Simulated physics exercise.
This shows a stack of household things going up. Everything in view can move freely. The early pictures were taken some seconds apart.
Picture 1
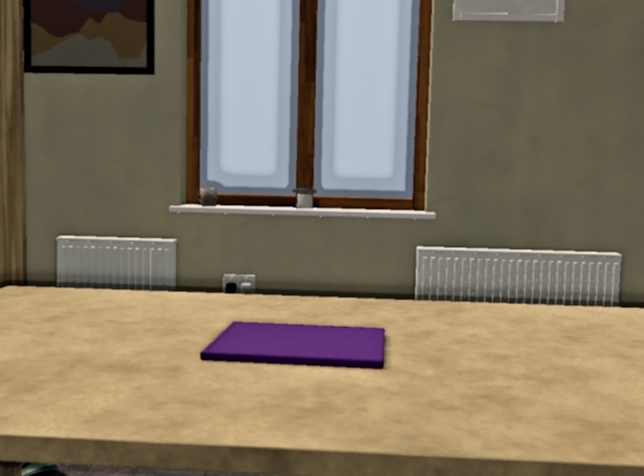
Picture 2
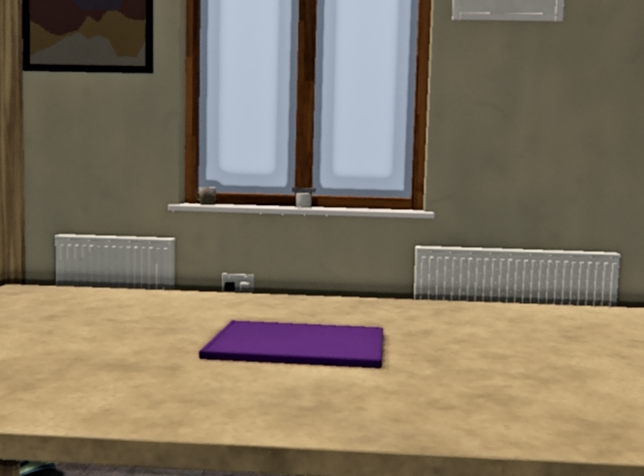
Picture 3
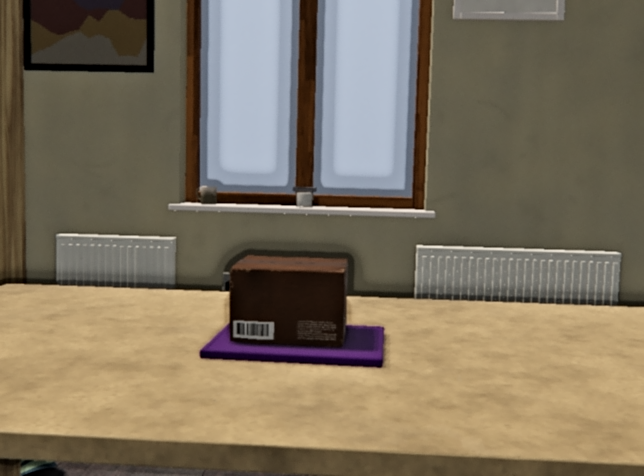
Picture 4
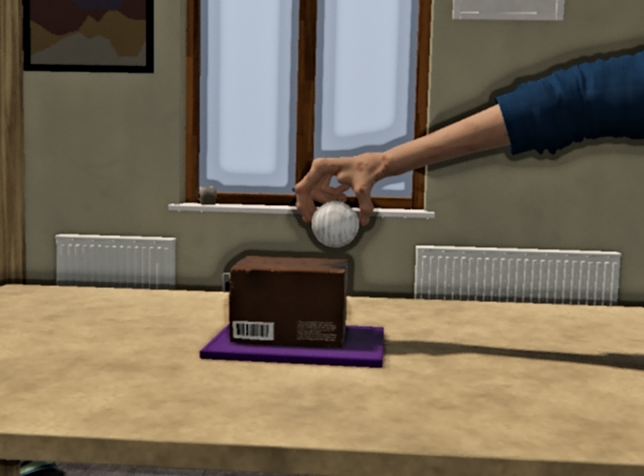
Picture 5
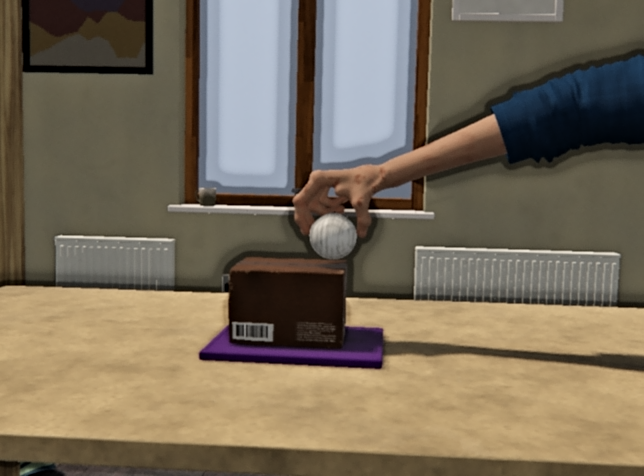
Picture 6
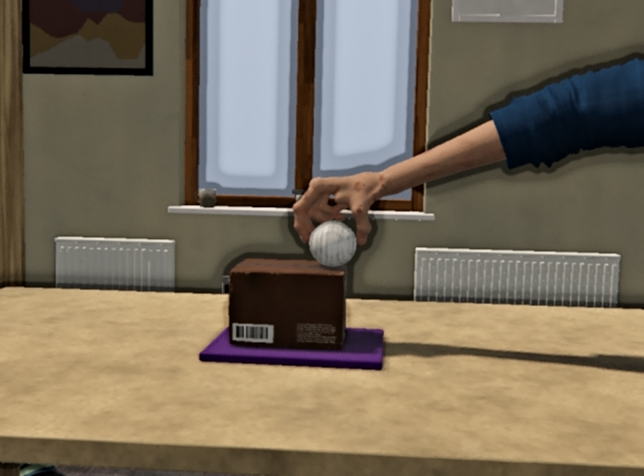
We see a purple slab lying on a table, then a brown box on top of it. A hand reaching in from the right holds a white, round object above the box and lowers it slightly to the box's top.
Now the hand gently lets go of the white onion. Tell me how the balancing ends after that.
Most likely the pile will stay as built.
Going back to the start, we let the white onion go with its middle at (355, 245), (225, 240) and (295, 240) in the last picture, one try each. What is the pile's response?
Well, in the first case it tumbles down, in the second it tumbles down, and in the third it stays steady.
Then, 0.20 s after the last picture, nothing has stirred.
Then, 0.40 s after the last picture, white onion resting near (333, 243).
At rest, all 3 in place. Seen from the same camera at the end, white onion near (333, 243). The pile stays up.
